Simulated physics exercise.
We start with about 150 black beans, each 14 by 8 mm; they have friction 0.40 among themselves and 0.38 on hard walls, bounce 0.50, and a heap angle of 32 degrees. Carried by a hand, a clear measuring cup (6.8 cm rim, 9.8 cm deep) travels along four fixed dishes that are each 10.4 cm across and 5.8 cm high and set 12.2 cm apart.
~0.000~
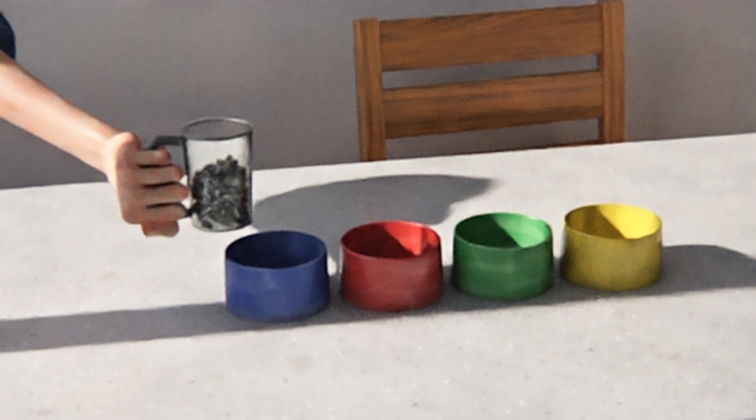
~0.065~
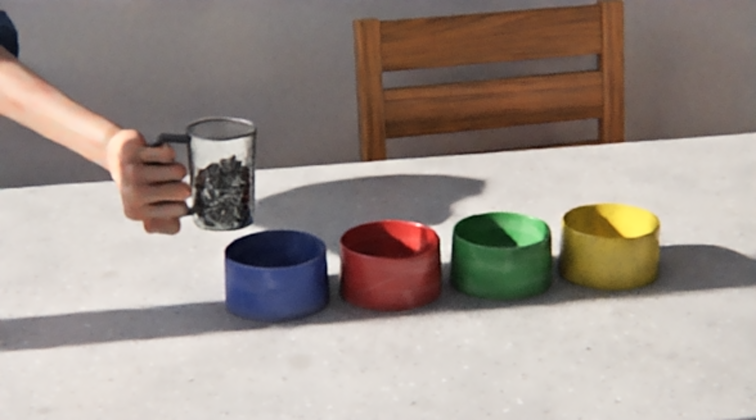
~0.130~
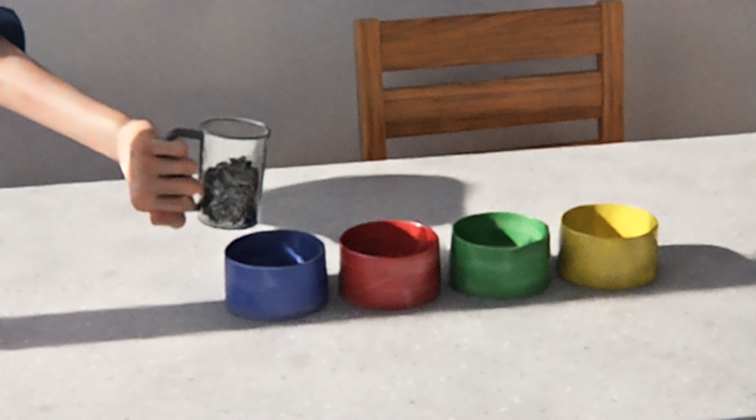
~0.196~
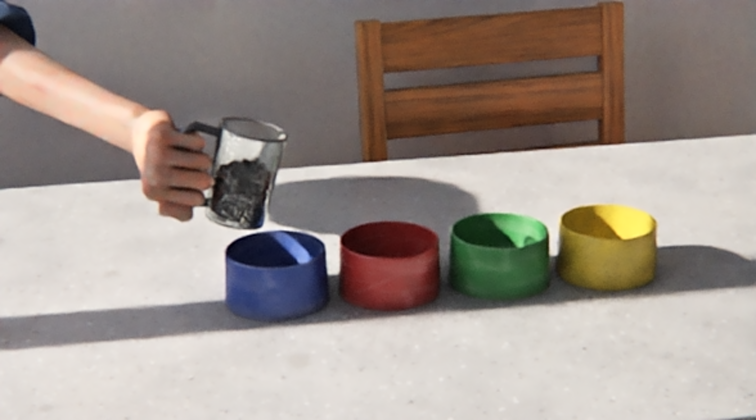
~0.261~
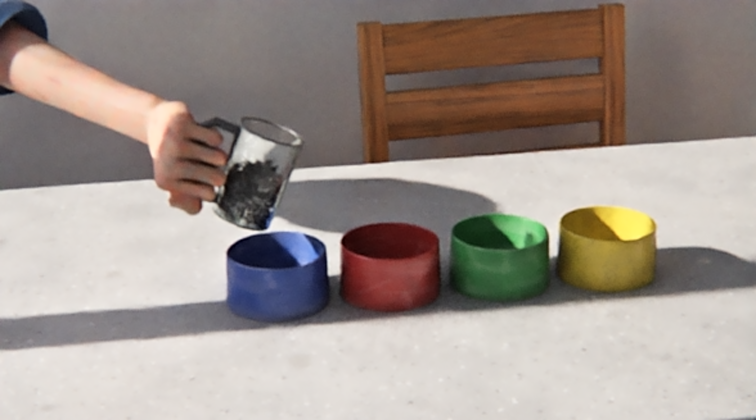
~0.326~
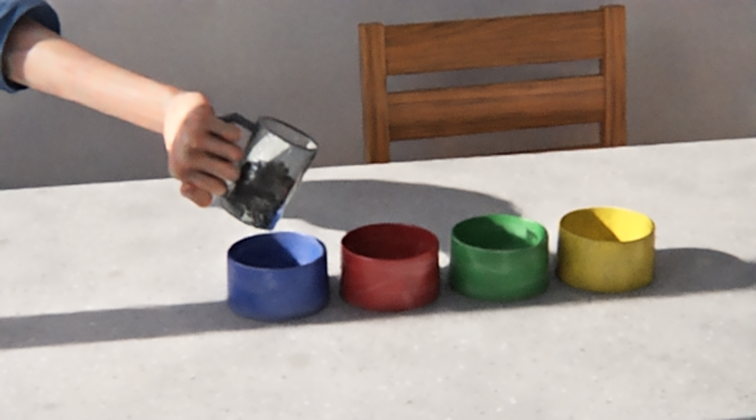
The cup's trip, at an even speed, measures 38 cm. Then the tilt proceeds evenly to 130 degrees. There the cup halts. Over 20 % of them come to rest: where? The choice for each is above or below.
Red - below it, blue - below it, green - above it, yellow - below it, counter - below it.
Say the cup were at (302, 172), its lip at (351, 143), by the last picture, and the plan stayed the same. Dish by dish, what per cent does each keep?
Dish by dish: Red 0 percent, blue 0 percent, green 0 percent, yellow 100 percent.
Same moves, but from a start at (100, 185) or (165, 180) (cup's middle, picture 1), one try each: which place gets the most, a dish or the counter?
The winner: Red; red.
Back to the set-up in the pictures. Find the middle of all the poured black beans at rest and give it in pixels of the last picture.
Somewhere near (506, 266) in the last picture.
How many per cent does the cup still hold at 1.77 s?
Around 0 percent.
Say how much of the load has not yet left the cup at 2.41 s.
Around 0 in a hundred.
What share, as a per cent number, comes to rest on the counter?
The answer is roughly 5 per cent.
After 1.19 s, tilt 121 degrees; cup holds 85 %, green 10 %.
After 1.77 s, tilt 130 degrees; cup holds 0 %, green 95 %.
After 2.41 s, tilt 130 degrees; cup holds 0 %, green 95 %.
At rest (2.7 s), red 0 %, blue 0 %, green 95 %, yellow 0 %, counter 5 %.
